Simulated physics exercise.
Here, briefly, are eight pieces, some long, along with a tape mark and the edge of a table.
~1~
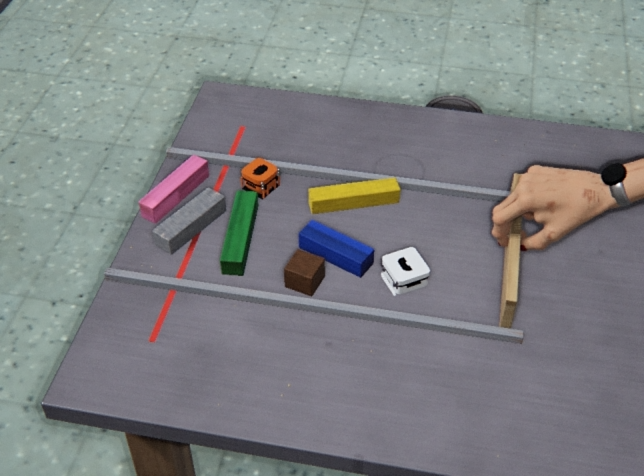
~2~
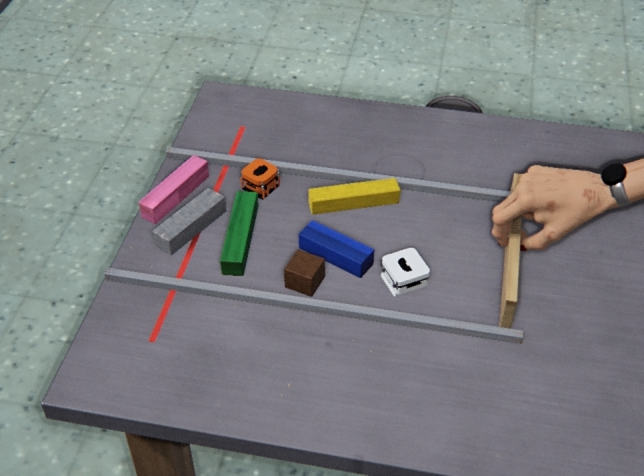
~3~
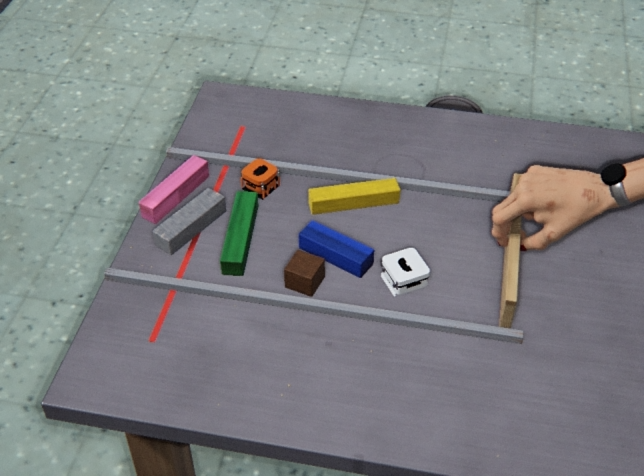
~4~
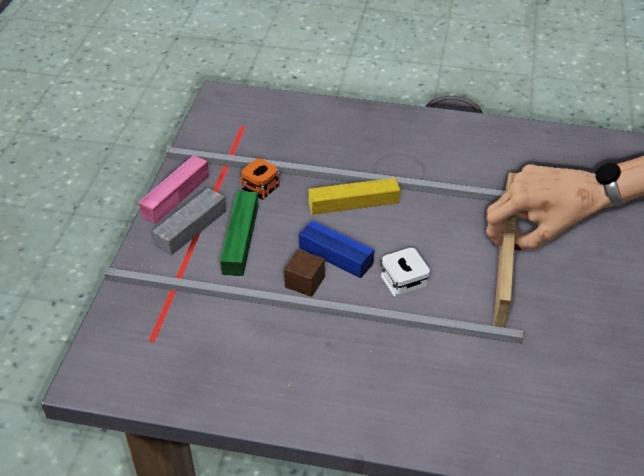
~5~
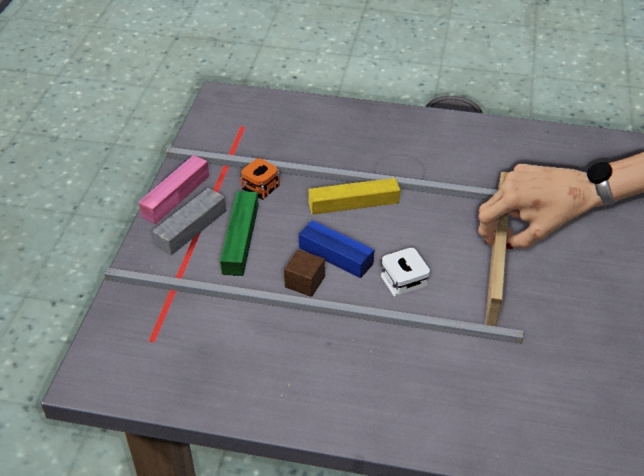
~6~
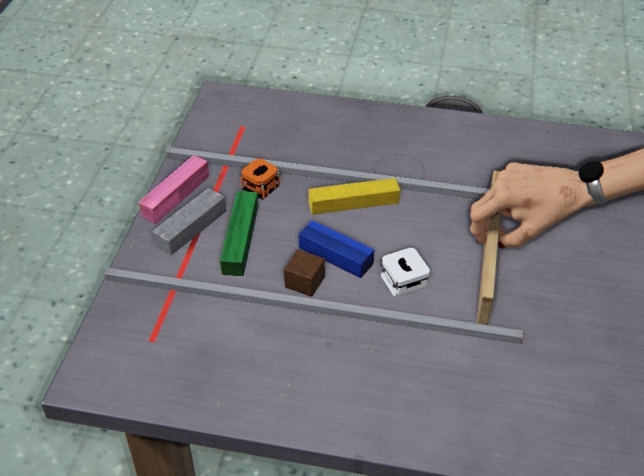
A hand wearing a dark watch grips an upright wooden board at the right of a grey tabletop, seen from above at an angle over a pale tiled floor. Between two grey rails lie pink, grey, green, orange, yellow, brown, blue and white pieces, with a red line crossing at left. The hand holds nearly still, then slides the board slightly left; the pieces and camera stay still.
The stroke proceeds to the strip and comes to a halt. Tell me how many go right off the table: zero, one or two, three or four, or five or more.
The number gone is middling: Three or four.
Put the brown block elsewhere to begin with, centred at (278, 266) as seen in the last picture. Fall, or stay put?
Placed there, it does not drop.
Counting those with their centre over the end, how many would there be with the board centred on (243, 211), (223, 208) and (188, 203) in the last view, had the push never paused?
By position: 2 / 2 / 5.
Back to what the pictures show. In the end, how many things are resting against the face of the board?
Contact count: 3.
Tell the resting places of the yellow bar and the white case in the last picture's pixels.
Listed as asked: First (176, 176), and then (175, 237).
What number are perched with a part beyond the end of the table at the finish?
Looks like 3 of them.
Early on, none off yet; pink stick at rest near (175, 189); grey bar at rest near (190, 221); green stick at rest near (240, 232).
Finally, the number that fall off is three or four; lost, green stick, grey bar and pink stick.
